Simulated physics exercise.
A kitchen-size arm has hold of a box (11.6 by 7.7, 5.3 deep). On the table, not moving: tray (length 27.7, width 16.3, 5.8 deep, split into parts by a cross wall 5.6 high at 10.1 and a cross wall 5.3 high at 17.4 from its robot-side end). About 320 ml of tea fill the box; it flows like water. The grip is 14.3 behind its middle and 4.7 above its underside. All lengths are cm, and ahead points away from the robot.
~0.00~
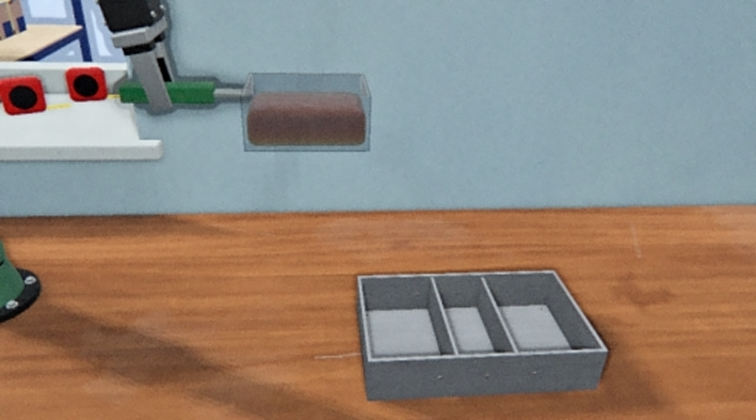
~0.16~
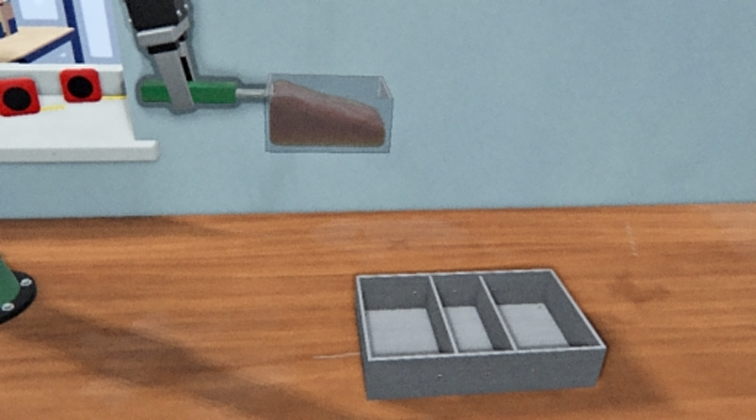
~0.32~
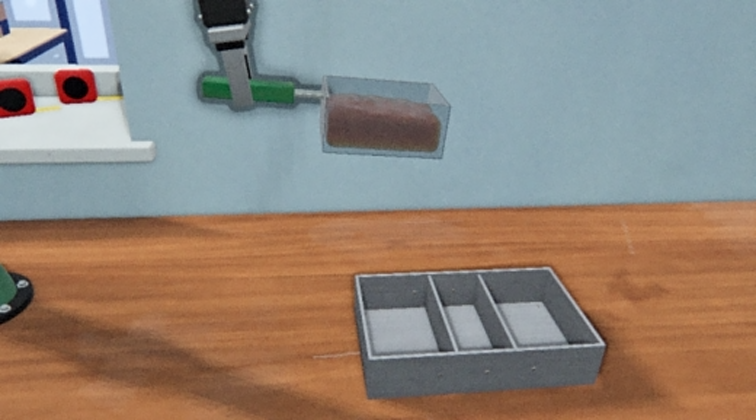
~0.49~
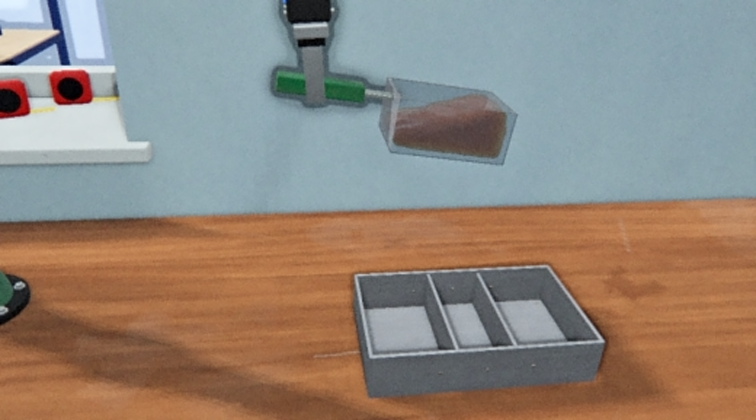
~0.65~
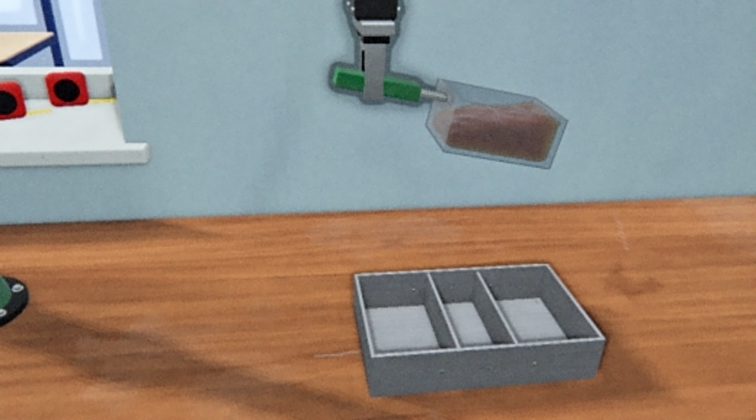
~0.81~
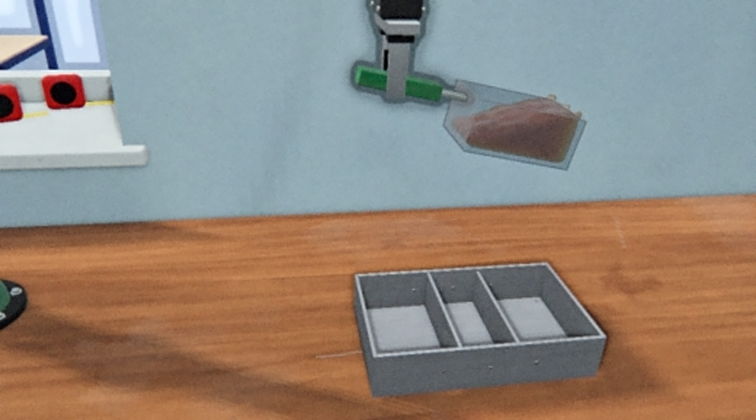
Clear box of sloshing brown liquid moving right above a grey three-part tray, carried by a robot arm and gradually tilting forward.
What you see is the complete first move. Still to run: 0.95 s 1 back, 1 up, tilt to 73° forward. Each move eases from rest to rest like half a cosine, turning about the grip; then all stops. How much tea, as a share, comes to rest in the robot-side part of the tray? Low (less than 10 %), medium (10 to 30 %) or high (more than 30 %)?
Share in the robot-side part of the tray: Low (less than 10 %).
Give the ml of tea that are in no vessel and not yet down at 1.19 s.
About 5 ml.
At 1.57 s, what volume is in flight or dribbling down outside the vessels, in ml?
Some 40 ml.
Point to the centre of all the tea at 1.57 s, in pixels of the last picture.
Near (484, 278).
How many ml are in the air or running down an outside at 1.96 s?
Some 20 ml.
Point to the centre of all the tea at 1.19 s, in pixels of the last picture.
Around (495, 173).
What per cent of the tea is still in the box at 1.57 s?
About 35 %.
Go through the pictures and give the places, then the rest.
The box floor at (308, 133), level; upper third of the tea around (308, 105), from x 250 to 365, top at y 95; 325 ml in the box, in the first frame.
The box floor at (327, 135), tilted 1° forward; upper third of the tea around (301, 103), from x 270 to 385, top at y 80, in the second frame.
The box floor at (378, 138), tilted 4° forward; upper third of the tea around (370, 110), from x 325 to 440, top at y 95, in the third frame.
The box floor at (439, 142), tilted 8° forward; upper third of the tea around (465, 113), from x 385 to 505, top at y 95, in the fourth frame.
The box floor at (486, 144), tilted 11° forward; upper third of the tea around (501, 117), from x 435 to 560, top at y 100, in the fifth frame.
The box floor at (504, 144), tilted 12° forward; upper third of the tea around (534, 115), from x 450 to 580, top at y 95; 325 ml in the box, in the sixth frame.
After 1.19 s, tilted 33° forward, liquid up to 28 above the table; 310 ml in the box, 10 ml in the far-side part, 5 ml in the air or running down outside.
After 1.57 s, tilted 67° forward, liquid up to 32 above the table; 140 ml in the far-side part, 120 ml in the box, 20 ml in the middle part, 45 ml in the air or running down outside.
After 1.96 s, tilted 73° forward, liquid up to 57 above the table; 135 ml in the far-side part, 95 ml in the middle part, 60 ml in the box, 15 ml on the table or floor, 5 ml in the robot-side part, 20 ml in the air or running down outside.
After 2.76 s, tilted 73° forward, liquid up to 18 above the table; 135 ml in the far-side part, 105 ml in the middle part, 45 ml in the box, 25 ml on the table or floor, 15 ml in the robot-side part.
In the end, 135 ml in the far-side part, 105 ml in the middle part, 45 ml in the box, 25 ml on the table or floor, 15 ml in the robot-side part. That is 5 % in the robot-side part of the tray.
